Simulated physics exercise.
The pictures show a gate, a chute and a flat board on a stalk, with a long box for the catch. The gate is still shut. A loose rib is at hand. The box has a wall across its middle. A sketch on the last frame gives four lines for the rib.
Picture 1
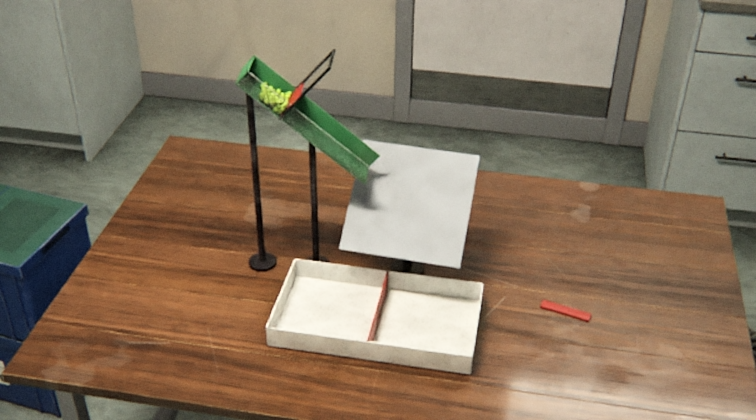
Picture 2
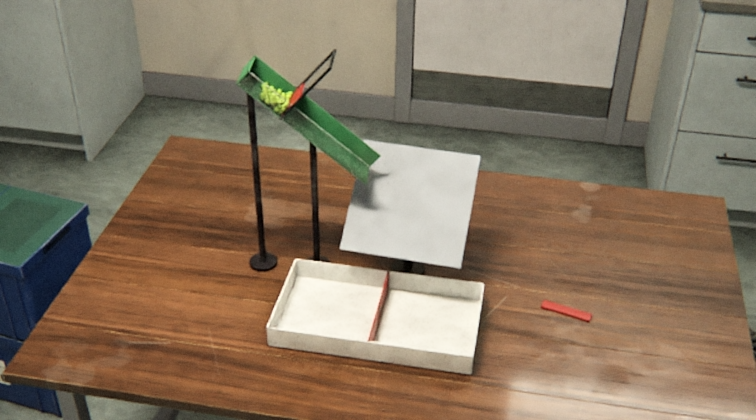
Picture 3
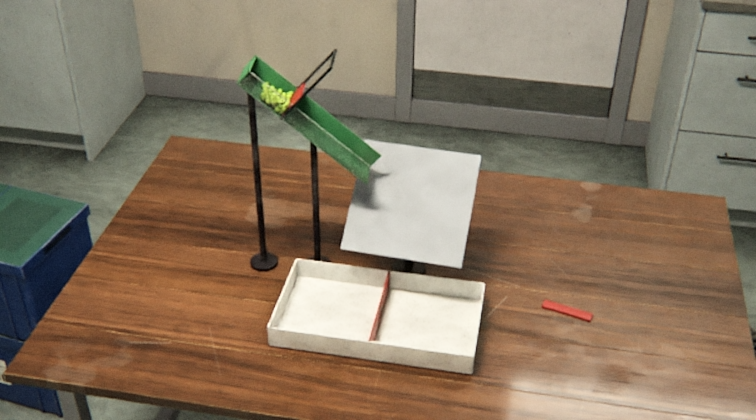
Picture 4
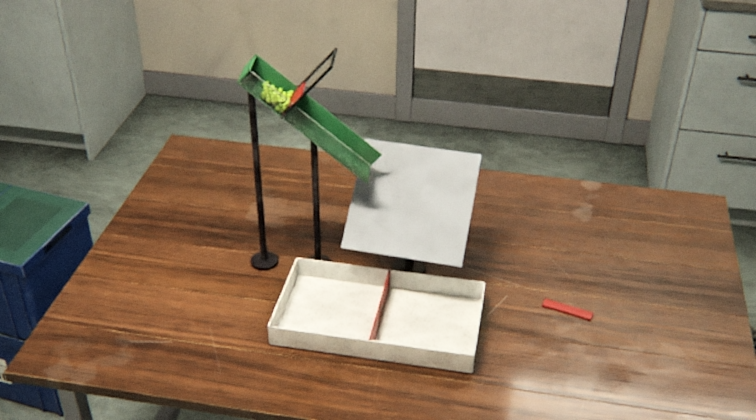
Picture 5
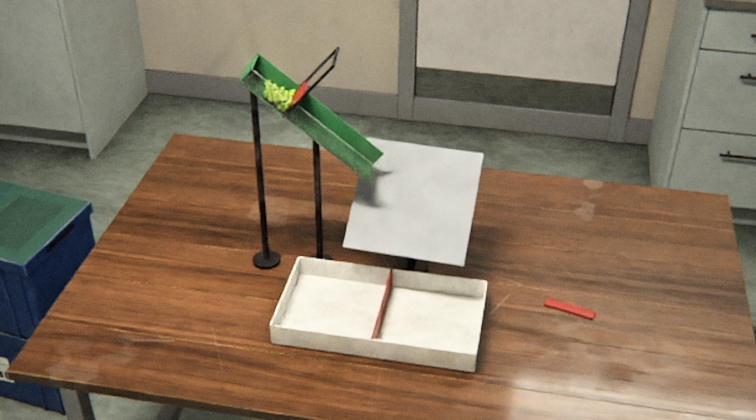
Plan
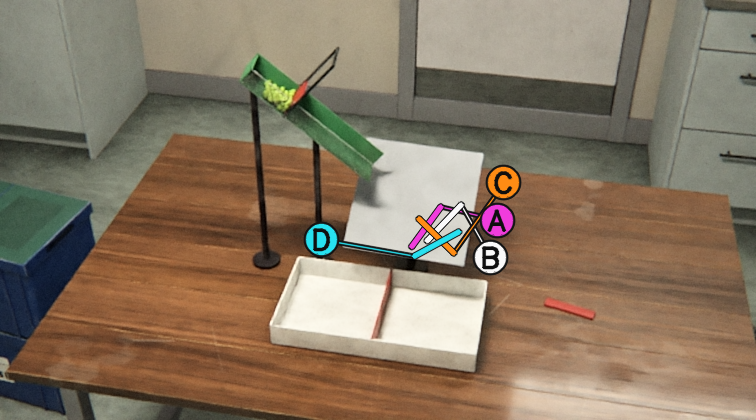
Yellow-green peas sit behind a red gate in a sloping green chute, and nothing visibly moves.
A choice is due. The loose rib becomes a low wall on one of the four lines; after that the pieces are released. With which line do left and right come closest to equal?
A is best.
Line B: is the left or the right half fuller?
Right.
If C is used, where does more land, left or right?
More lands on the right.
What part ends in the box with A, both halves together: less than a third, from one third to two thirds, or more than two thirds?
It is more than two thirds.
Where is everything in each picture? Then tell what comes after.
The first picture shows load behind the gate (275, 100), dried peas; lip of the chute (367, 176), sloping fairly steeply.
The second picture shows middle of the board (411, 202), tilted fairly steeply; middle of its low edge (399, 258); of its high edge (422, 148).
The third picture shows front corners of the box (268, 327) and (473, 356); front end of its middle wall (369, 341); gate still shut (300, 93).
The fourth picture shows middle of the load (276, 99); lip (369, 175).
The fifth picture shows middle of the load (278, 98); lip (371, 174).
On the marked copy, line A from (440, 206) to (411, 246); line B from (461, 204) to (427, 240); line C from (419, 218) to (453, 253); line D from (458, 231) to (414, 256).
Choosing A, of what is caught, roughly a third in the left half, roughly two thirds in the right.
Choosing B, of what is caught, about a tenth in the left half, almost all in the right.
Choosing C, of what is caught, about a tenth in the left half, almost all in the right.
Choosing D, of what is caught, roughly a quarter in the left half, the larger part in the right.
